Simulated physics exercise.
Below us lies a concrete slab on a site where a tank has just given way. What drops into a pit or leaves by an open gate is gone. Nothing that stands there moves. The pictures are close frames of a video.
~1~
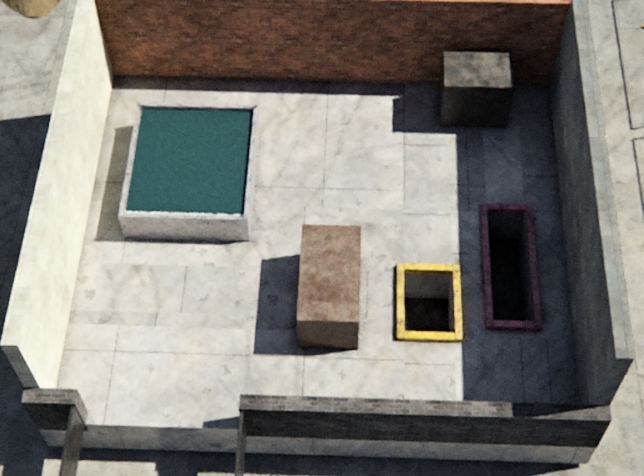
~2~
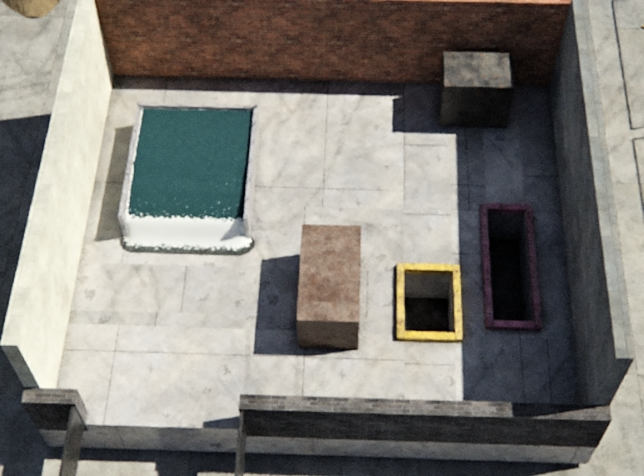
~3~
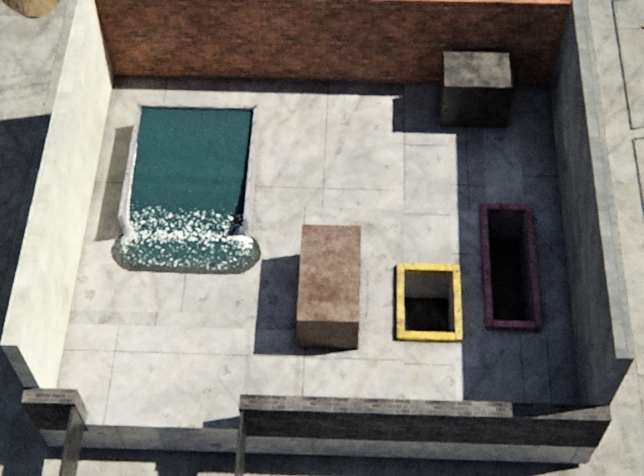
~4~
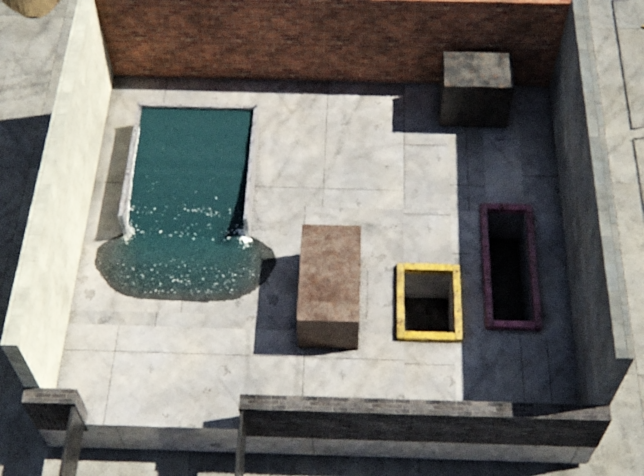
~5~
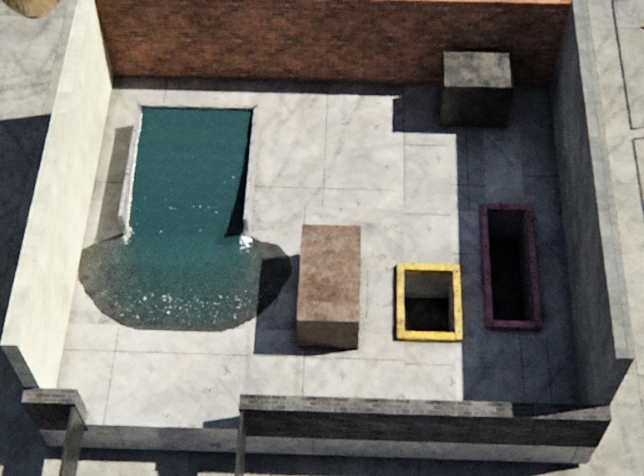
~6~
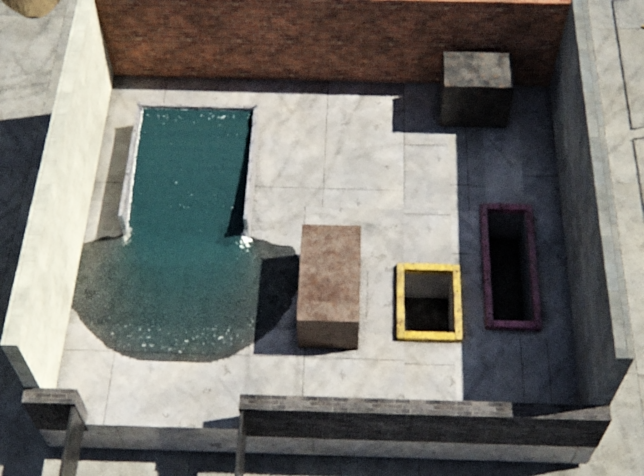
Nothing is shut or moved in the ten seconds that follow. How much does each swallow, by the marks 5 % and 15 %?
One by one: The gate takes more than 15 %; the pink pit takes less than 5 %; the yellow pit takes less than 5 %.
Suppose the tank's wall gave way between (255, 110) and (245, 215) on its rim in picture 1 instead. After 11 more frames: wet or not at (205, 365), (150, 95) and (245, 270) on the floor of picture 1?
As listed: No water, clear, clear.
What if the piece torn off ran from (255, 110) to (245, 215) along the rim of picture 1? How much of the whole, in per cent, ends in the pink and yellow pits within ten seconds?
Roughly, in per cent: Pink 20, yellow 2.
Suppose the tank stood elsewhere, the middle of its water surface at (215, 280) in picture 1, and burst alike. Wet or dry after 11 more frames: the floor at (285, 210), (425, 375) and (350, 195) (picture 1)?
In turn: Not flooded, flooded, free of water.
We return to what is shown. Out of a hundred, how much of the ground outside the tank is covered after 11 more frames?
I make it 30 per cent.
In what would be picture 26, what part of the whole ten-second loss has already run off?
I make it 50 per cent.
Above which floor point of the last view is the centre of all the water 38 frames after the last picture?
Close to (256, 312).
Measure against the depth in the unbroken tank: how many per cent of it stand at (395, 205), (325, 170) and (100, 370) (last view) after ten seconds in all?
In turn 0, 0 and 6 in a hundred.
A moment on, water covers 25 % of the floor; the gate 3 %, the pink pit 0 %, the yellow pit 0 %.
Next, water covers 30 % of the floor; the gate 13 %, the pink pit 0 %, the yellow pit 0 %.
Then, water covers 35 % of the floor; the gate 32 %, the pink pit 0 %, the yellow pit 0 %.
Later, water covers 45 % of the floor; the gate 52 %, the pink pit 0 %, the yellow pit 0 %.
In the end, water covers 50 % of the floor; the gate 64 %, the pink pit 0 %, the yellow pit 0 %.
